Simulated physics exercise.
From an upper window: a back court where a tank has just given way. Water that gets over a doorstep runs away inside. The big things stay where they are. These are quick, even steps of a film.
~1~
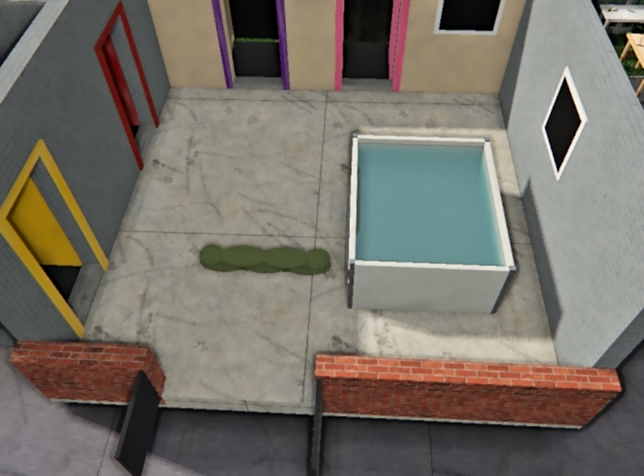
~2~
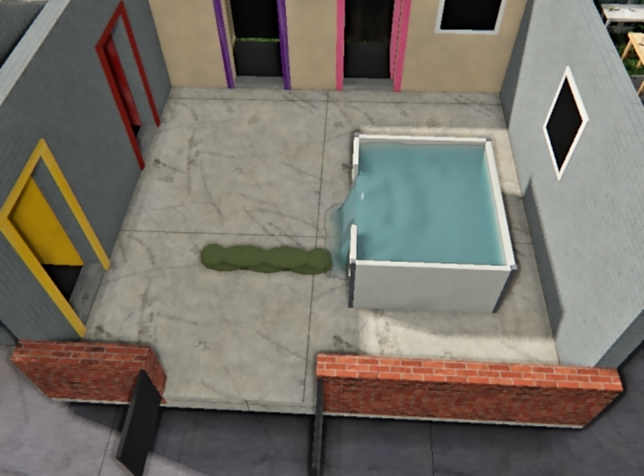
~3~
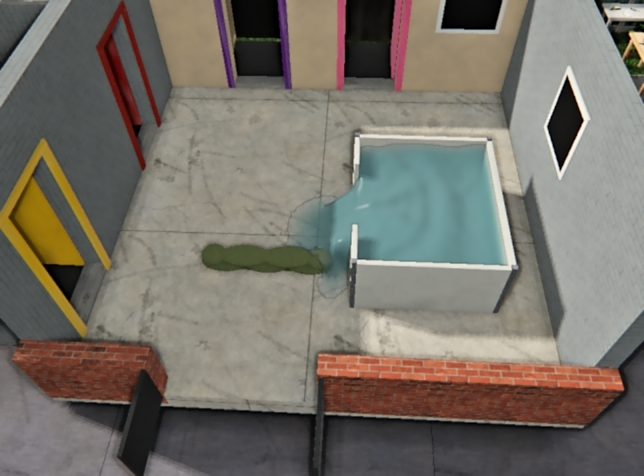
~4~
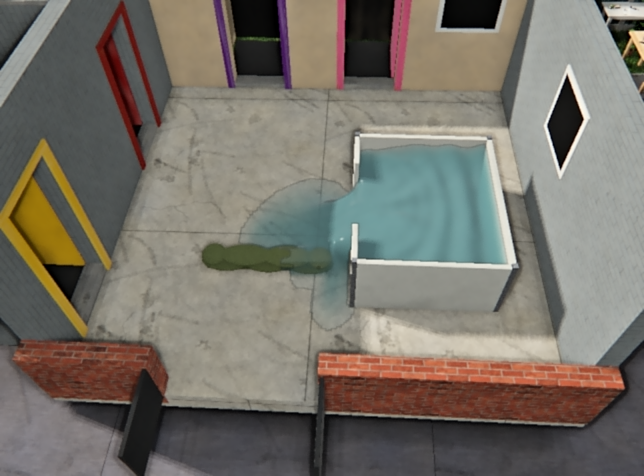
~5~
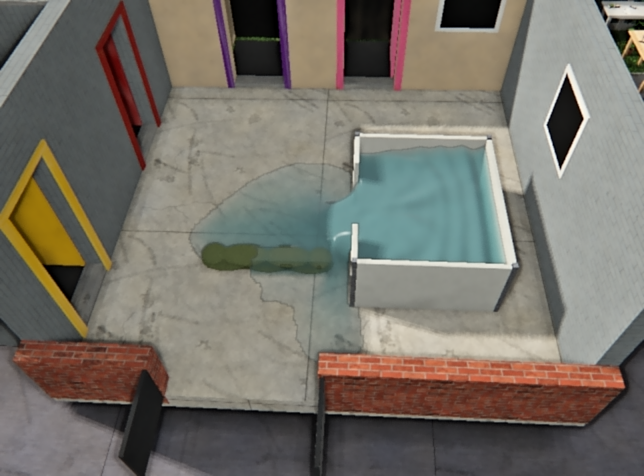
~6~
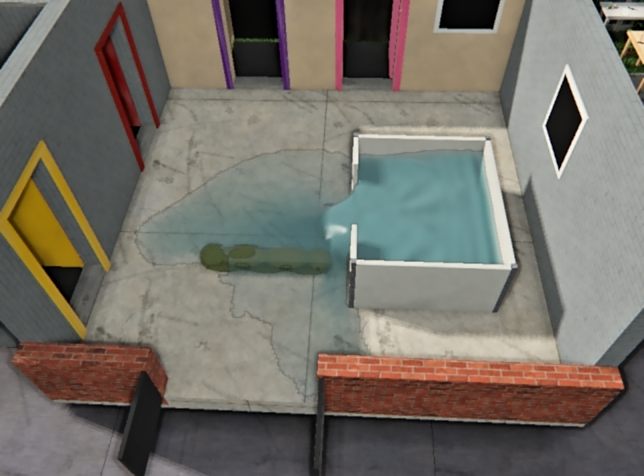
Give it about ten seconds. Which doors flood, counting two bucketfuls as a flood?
One by one: The pink door holds within the limit; the yellow door holds within the limit; the red door floods; the purple door floods.
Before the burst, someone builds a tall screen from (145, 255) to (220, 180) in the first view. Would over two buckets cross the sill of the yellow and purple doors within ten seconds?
My reading: Yellow floods, purple floods.
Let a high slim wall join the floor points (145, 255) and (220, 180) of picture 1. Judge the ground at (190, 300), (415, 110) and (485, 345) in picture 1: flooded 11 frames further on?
As listed: Under water, not flooded, dry.
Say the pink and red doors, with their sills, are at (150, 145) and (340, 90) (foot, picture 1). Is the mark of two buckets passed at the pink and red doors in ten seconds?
My reading: Pink passes that mark; red lets less in.
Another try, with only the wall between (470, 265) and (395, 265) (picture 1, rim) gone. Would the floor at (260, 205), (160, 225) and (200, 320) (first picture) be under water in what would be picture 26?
In turn: No water, awash, flooded.
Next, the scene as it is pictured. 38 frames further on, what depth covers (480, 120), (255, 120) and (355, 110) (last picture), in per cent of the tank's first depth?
Roughly 10, 12 and 6 per cent, in turn.
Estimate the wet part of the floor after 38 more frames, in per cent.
About 95 per cent.
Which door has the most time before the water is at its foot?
The one in pink.
A moment on, water covers 45 % of the floor; the pink door not reached, the yellow door wet at the sill, nothing in, the red door under two buckets in, the purple door not reached.
Next, water covers 50 % of the floor; the pink door not reached, the yellow door under two buckets in, the red door over two buckets in, the purple door wet at the sill, nothing in.
Then, water covers 65 % of the floor; the pink door not reached, the yellow door under two buckets in, the red door far over two buckets in, the purple door under two buckets in.
Later, water covers 95 % of the floor; the pink door wet at the sill, nothing in, the yellow door under two buckets in, the red door far over two buckets in, the purple door over two buckets in.
In the end, water covers 95 % of the floor; the pink door wet at the sill, nothing in, the yellow door under two buckets in, the red door far over two buckets in, the purple door over two buckets in.
